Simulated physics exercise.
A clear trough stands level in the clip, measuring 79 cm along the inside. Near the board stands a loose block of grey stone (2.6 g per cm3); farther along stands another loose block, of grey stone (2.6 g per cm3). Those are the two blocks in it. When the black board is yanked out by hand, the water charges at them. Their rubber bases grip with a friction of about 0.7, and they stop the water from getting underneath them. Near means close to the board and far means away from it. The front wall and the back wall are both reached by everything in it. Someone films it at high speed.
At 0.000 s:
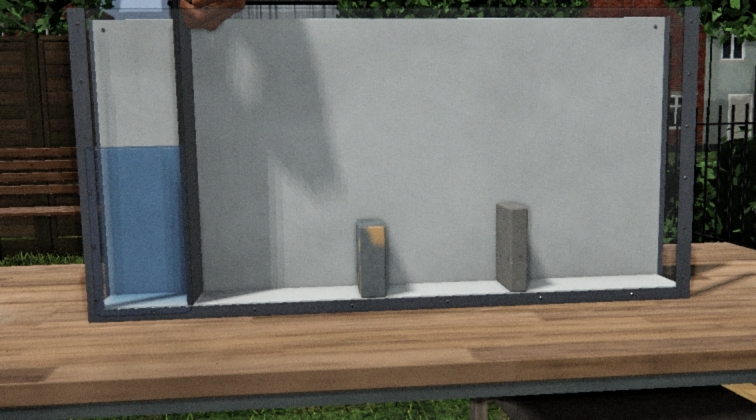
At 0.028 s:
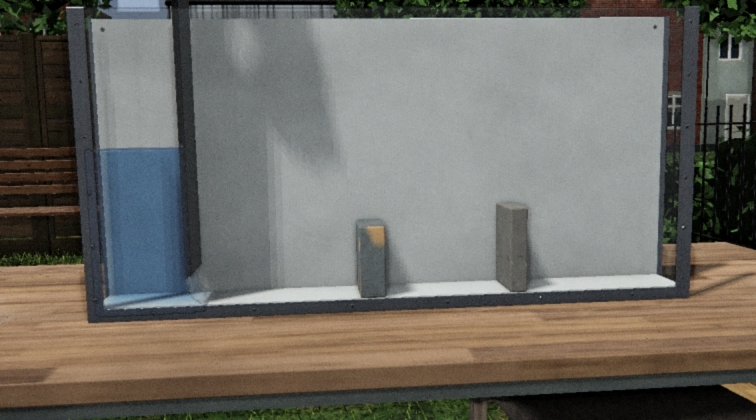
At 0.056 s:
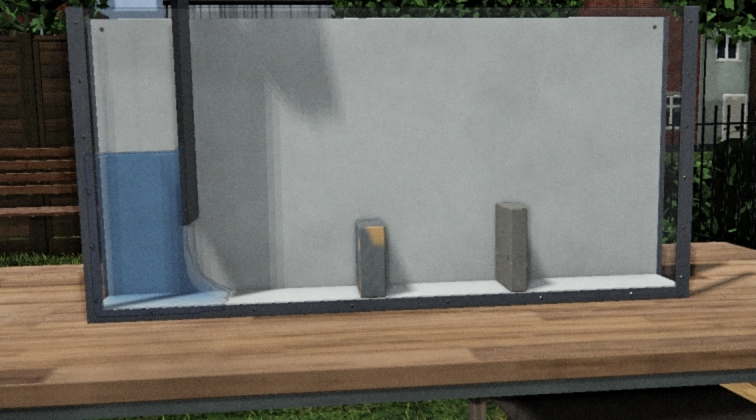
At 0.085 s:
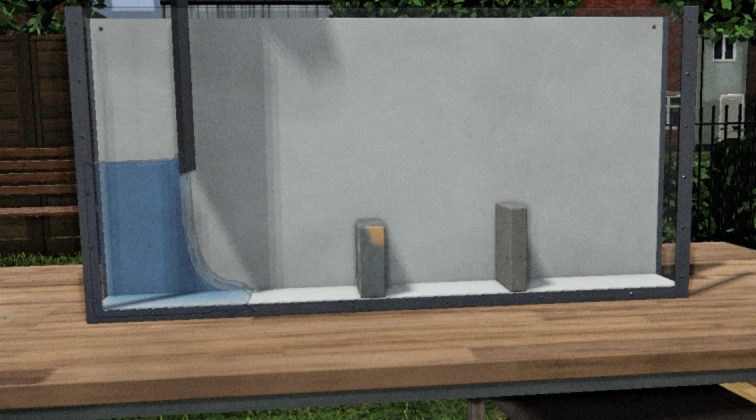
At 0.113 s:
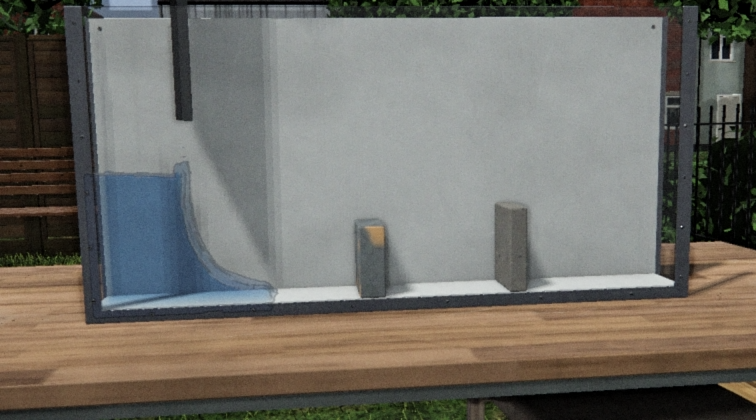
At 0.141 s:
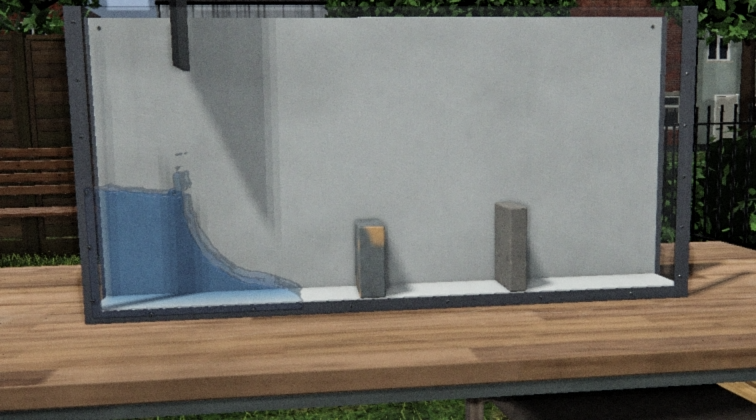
On a wooden table in a garden, with a fence, a bench and brick houses behind, a clear trough is seen from the front by a still camera. Blue water stands behind a dark board at the left, and two separate grey blocks, the nearer one marked orange, stand to the right. A hand pulls the board upward, and the water slumps and spreads rightward along the floor in a curved slope.
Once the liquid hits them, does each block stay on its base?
Near one - no, it goes over. Far one - no, it goes over.
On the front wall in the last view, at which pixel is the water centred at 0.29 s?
Centre of mass, front wall: Approx. (244, 273).
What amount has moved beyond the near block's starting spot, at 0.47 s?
Roughly 42 per cent.
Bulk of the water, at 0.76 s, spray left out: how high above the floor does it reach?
Peak height: Approx. 15.5 cm.
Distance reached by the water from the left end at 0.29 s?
By then it's made it to close to 36 cm from the left end.
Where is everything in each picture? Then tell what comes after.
In the first picture, level at the left end (102, 151); front at (186, 303); board bottom (190, 304); the near block's top is at (372, 230); the far block's top is at (520, 213).
In the second picture, level at the left end (102, 152); front at (203, 302); board bottom (188, 274).
In the third picture, level at the left end (101, 156); front at (222, 302); board bottom (185, 223).
In the fourth picture, level at the left end (101, 166); front at (245, 301); board bottom (182, 171).
In the fifth picture, level at the left end (101, 179); front at (270, 300); board bottom (179, 118).
In the sixth picture, level at the left end (102, 193); front at (298, 299); the board is clear; the near block's top is at (372, 230); the far block's top is at (519, 212).
By 0.29 s the front has run 36 cm from the left wall, the near block is upright and the far block is upright.
By 0.47 s the near block leans 73° and the far block is upright.
By 0.76 s the near block lies flat and the far block leans 43°.
At rest the near block lies flat and the far block lies flat; 25 per cent of the water is past where the far block first stood.
